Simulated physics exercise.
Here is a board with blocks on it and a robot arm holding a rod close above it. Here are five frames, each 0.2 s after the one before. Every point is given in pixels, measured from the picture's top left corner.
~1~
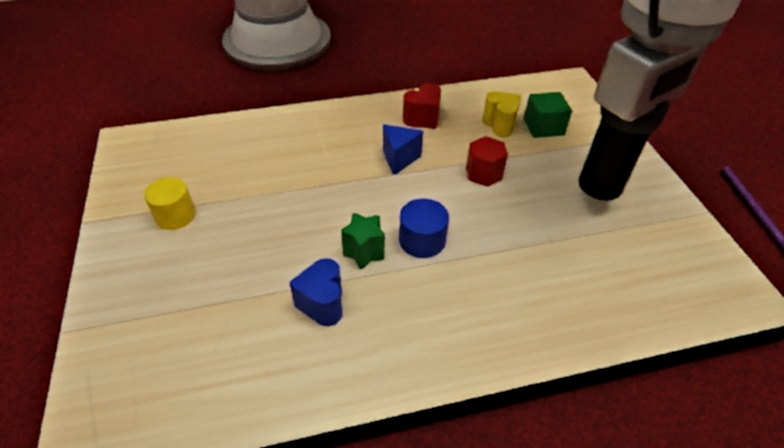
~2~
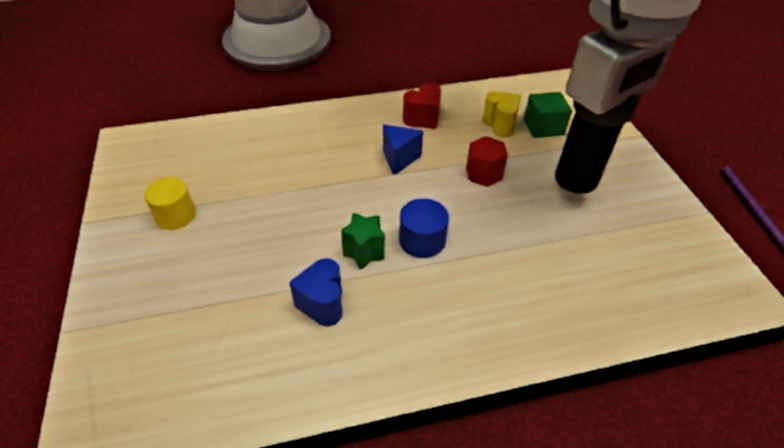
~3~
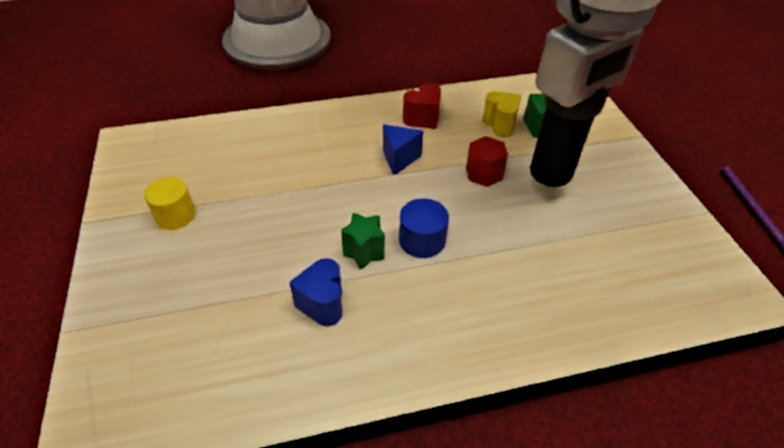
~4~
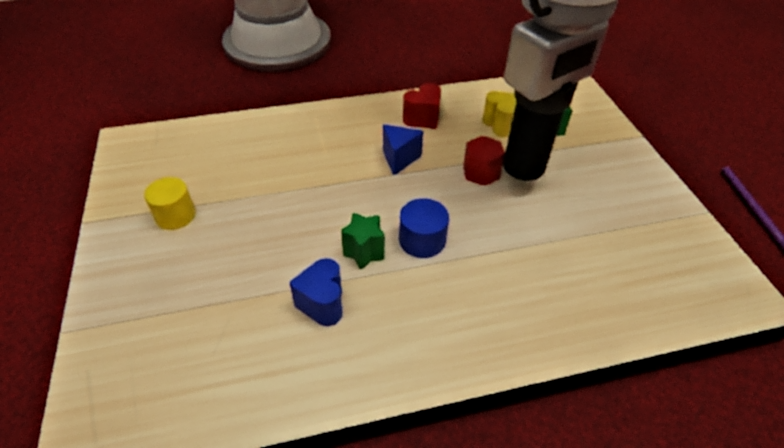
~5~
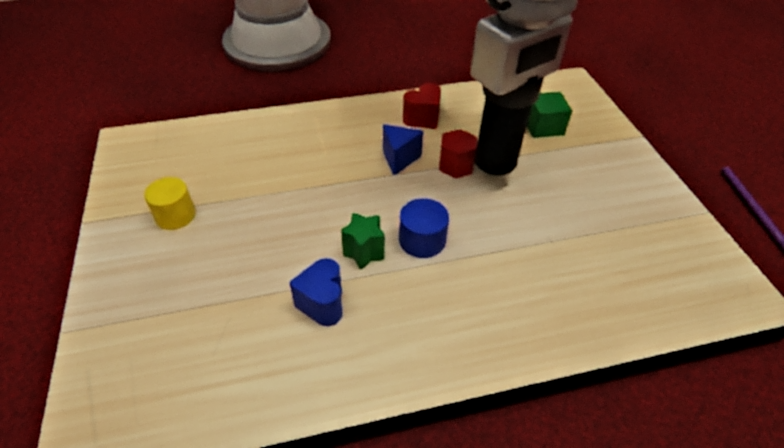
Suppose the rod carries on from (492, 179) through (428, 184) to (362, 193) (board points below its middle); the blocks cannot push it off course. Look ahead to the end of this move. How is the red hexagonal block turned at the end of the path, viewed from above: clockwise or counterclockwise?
The answer is clockwise.
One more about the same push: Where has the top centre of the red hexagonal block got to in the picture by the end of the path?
It should be at about (428, 133).
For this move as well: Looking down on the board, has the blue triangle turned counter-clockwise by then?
The answer is yes.
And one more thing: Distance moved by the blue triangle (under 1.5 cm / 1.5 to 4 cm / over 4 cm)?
The block shifts less than 1.5 cm.
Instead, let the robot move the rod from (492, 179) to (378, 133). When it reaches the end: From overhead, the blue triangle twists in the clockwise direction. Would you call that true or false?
My answer: False.
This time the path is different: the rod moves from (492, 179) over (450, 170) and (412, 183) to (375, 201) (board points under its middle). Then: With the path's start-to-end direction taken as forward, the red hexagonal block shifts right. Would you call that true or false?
My answer: True.
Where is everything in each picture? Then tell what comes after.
In the first picture, rod tip (600, 186); block tops, blue triangle (400, 135); blue round block (425, 215); red hexagonal block (489, 149).
In the second picture, rod (576, 179); blocks unchanged.
In the third picture, rod (551, 173); blocks unchanged.
In the fourth picture, rod (524, 167); red hexagonal block (486, 148).
In the fifth picture, rod (496, 162); blue triangle (400, 135); blue round block (425, 215); red hexagonal block (459, 141).
On the path given first. One third of the way, rod (450, 165); blue triangle (398, 132), turned 25° anticlockwise; red hexagonal block (430, 134), turned 70° clockwise.
Two thirds of the way, rod (405, 170); blue triangle (396, 131), turned 30° anticlockwise; red hexagonal block (428, 133), turned 75° clockwise.
At the end, rod (362, 176); blue triangle (396, 131), turned 30° anticlockwise; blue round block in place; red hexagonal block (428, 133), turned 75° clockwise.
